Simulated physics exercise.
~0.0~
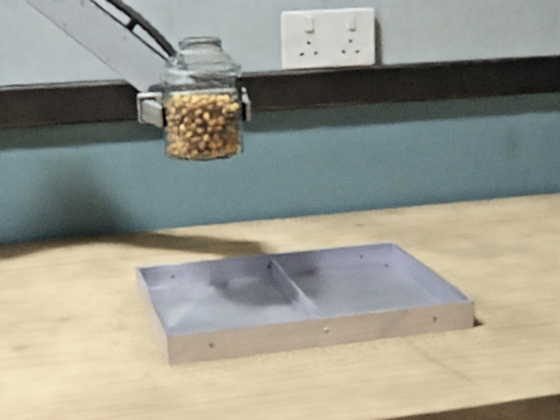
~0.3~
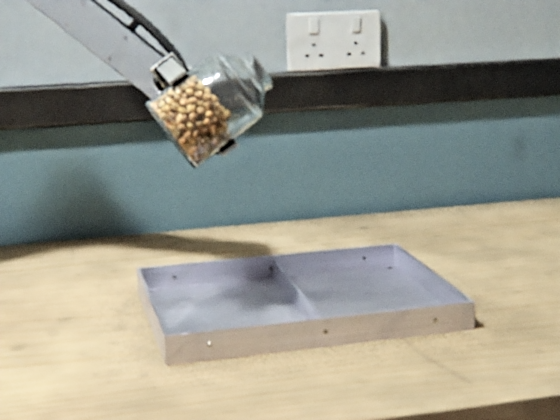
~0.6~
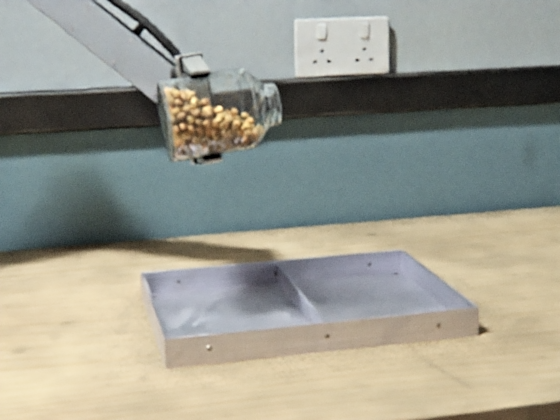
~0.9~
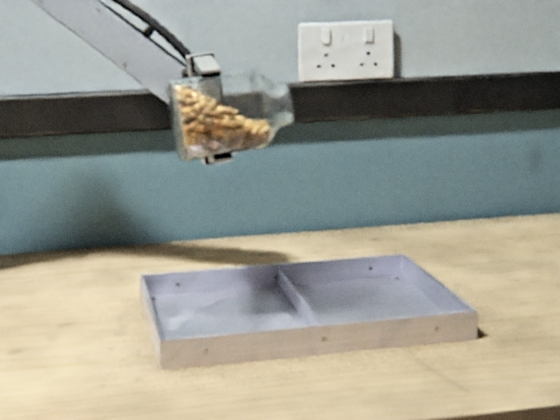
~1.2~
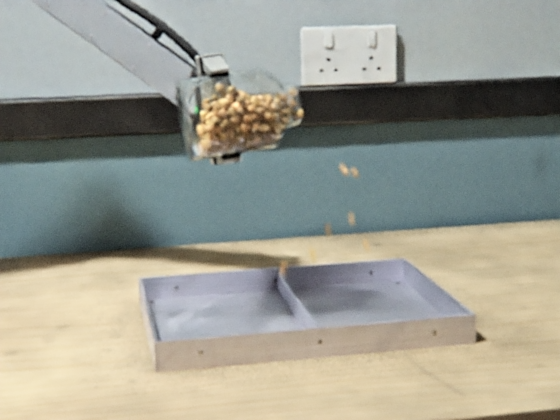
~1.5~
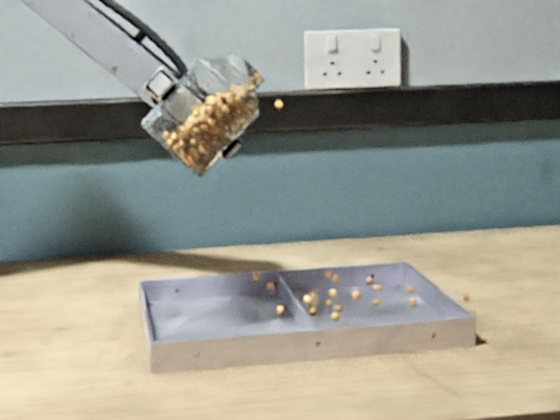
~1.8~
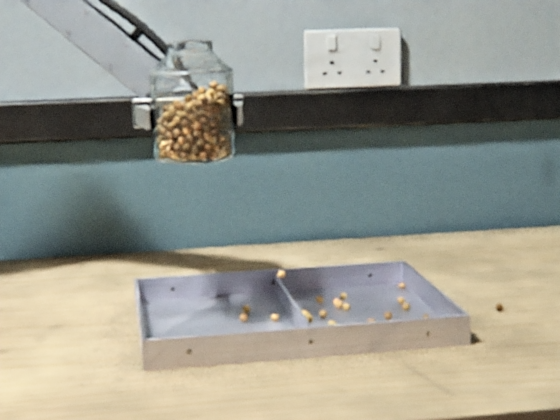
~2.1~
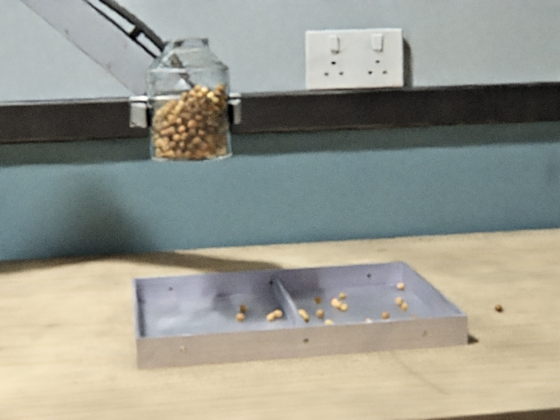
A grey robot arm reaches in from the upper left, gripping a clear jar of golden dried chickpeas above a pale wooden table, seen from the front and slightly above. Below sits a shallow lilac-grey tray split by a cross wall, with a blue-green wall, dark rail and white double socket behind. The arm tips the jar rightwards onto its side, shifts it slightly right, and some chickpeas spill out. It then swings the jar back upright, still mostly full. A few chickpeas lie scattered in the tray, mostly in the right part, with one on the table beyond it.
